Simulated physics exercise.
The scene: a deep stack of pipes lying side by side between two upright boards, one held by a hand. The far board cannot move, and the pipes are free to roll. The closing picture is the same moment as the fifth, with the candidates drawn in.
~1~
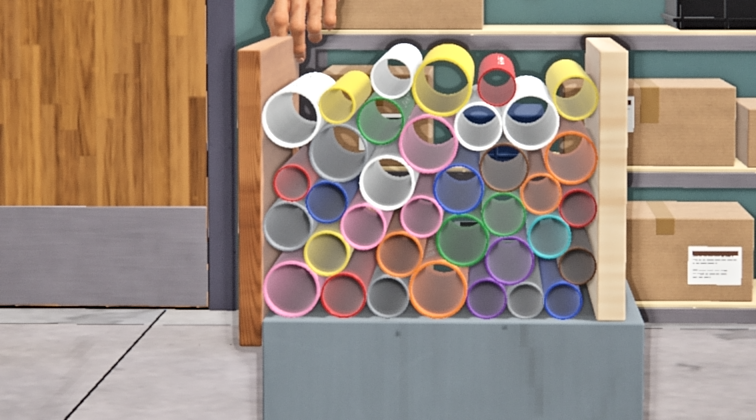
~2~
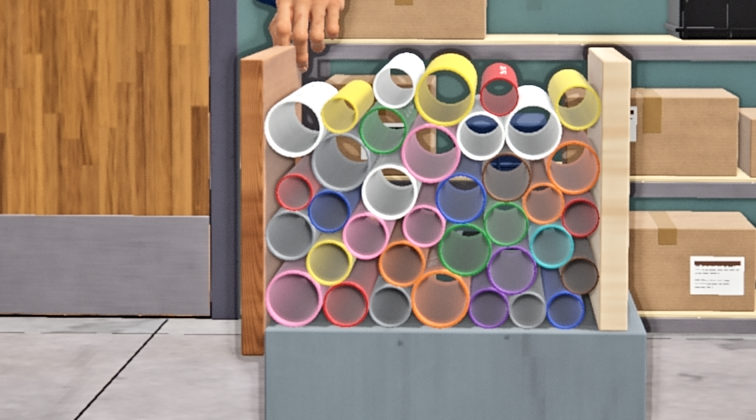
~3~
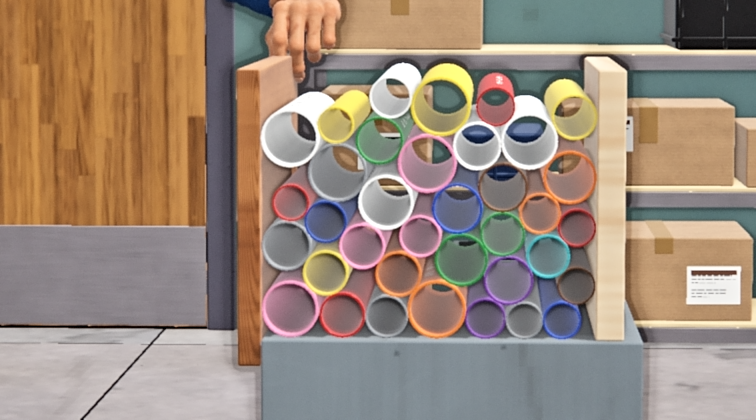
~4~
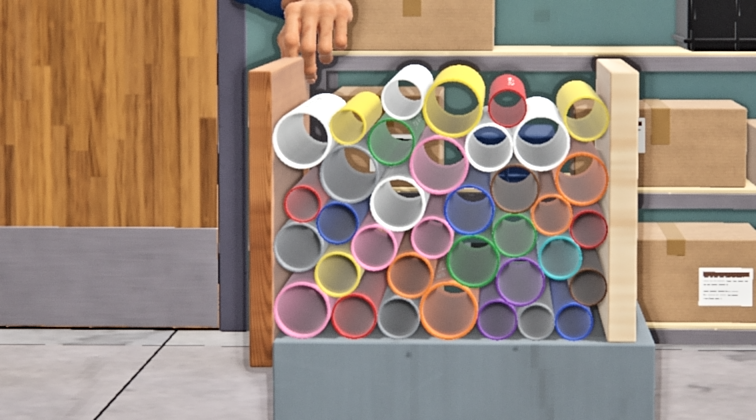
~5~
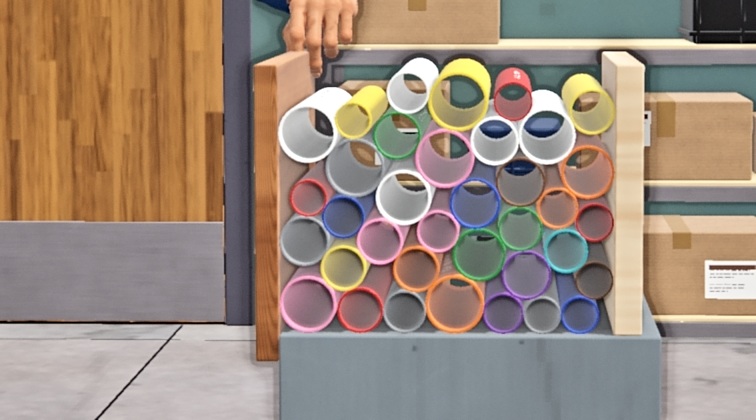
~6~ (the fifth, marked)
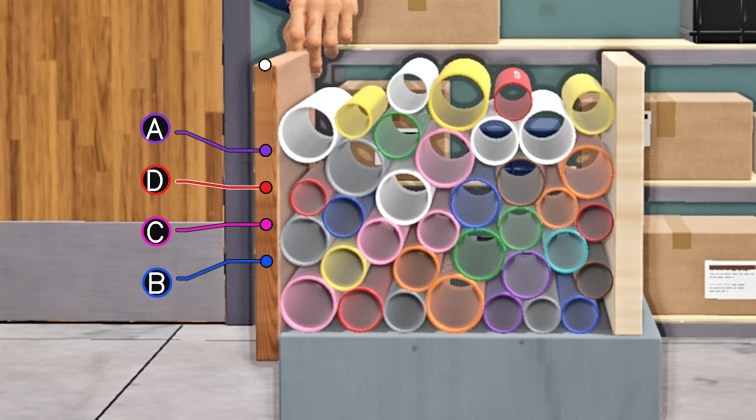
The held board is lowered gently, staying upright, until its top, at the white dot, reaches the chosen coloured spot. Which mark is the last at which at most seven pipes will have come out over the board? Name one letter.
No lower than B.
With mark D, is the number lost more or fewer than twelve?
At D, fewer than twelve.
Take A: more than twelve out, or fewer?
At A, fewer than twelve.
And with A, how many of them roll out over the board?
At A the number is none.
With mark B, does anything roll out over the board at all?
Yes.
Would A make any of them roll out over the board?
No, at A.
On the marked copy, A at (266, 151); B at (267, 261); C at (266, 225); D at (266, 187); the white dot at (265, 65).
With B. Early on, top of the board (278, 183).
Further on, top of the board (279, 260).
At the end, top of the board (279, 260), five out over the board.
As for the rest, A none out over the board; C none out over the board; D none out over the board.
